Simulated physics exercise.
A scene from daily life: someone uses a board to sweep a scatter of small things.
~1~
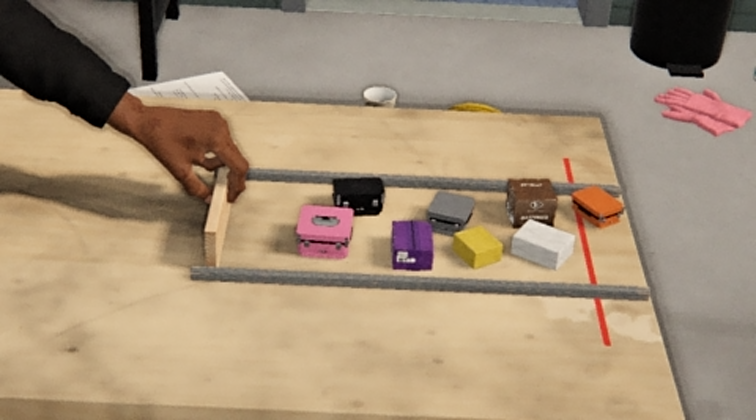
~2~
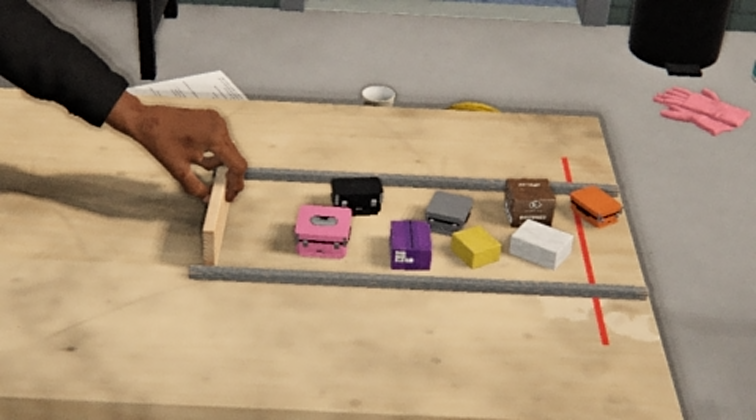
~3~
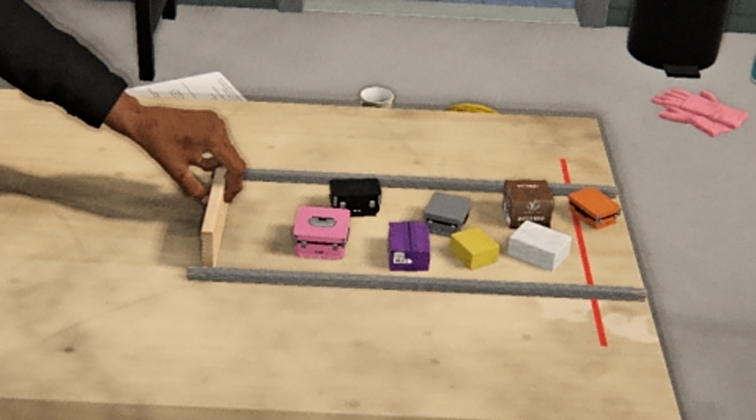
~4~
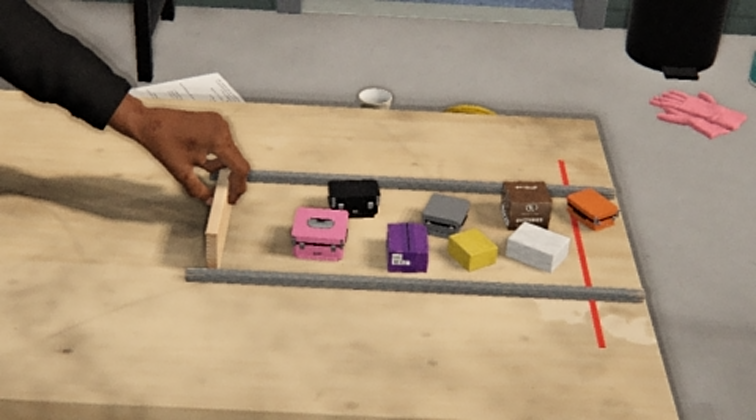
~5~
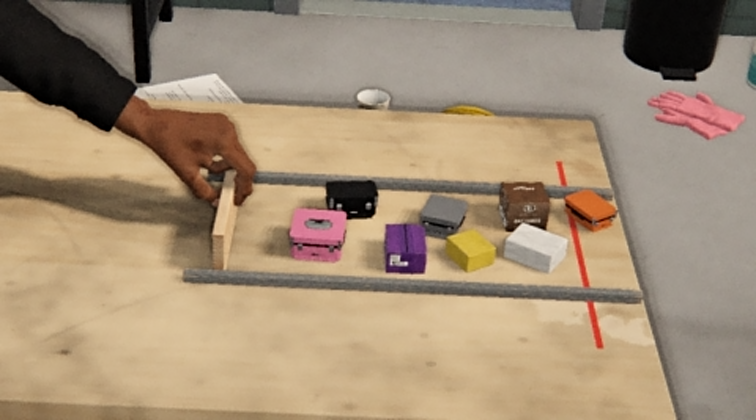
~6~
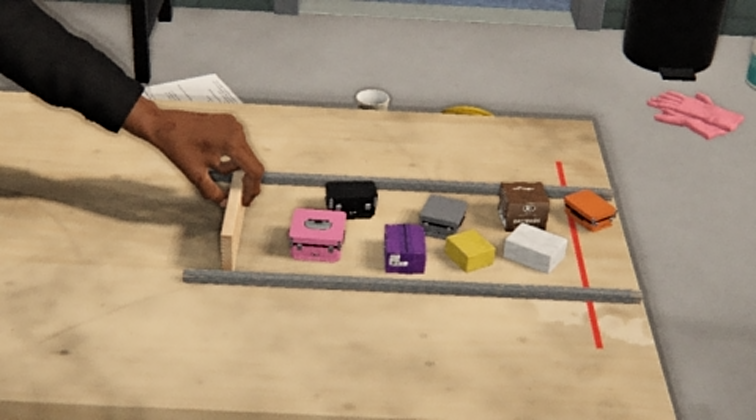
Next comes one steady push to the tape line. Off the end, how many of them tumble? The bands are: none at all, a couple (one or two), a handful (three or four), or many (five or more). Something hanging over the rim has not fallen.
Those that leave the table: Five at the least.
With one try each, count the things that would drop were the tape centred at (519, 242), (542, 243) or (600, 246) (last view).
The counts would be 2, 3 and 6.
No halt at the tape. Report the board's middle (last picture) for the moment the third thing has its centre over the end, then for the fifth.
Its centre point is roughly (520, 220) and later (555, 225).
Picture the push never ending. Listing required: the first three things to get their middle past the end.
Order noted: White block, then orange case, then yellow block.
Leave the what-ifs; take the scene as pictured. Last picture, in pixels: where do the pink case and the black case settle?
The pink case stops around (607, 251); the black case around (597, 214).
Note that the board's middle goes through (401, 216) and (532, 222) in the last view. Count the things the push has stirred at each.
It comes to 6 for the first spot, 8 for the other.
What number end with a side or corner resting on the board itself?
In total, 2.
Soon after, none off yet; orange case at rest near (589, 212); white block at rest near (535, 248); brown box at rest near (524, 207).
Then, none off yet; orange case at rest near (589, 212); white block moved about its own width near (584, 248); brown box moved a little near (540, 205).
Further on, one off so far; orange case tipped well over near (631, 213); white block on its side near (649, 291); brown box moved well along near (588, 201).
By the end, the number that fall off is five or more; fallen, purple box, grey case, yellow block, brown box, white block and orange case.
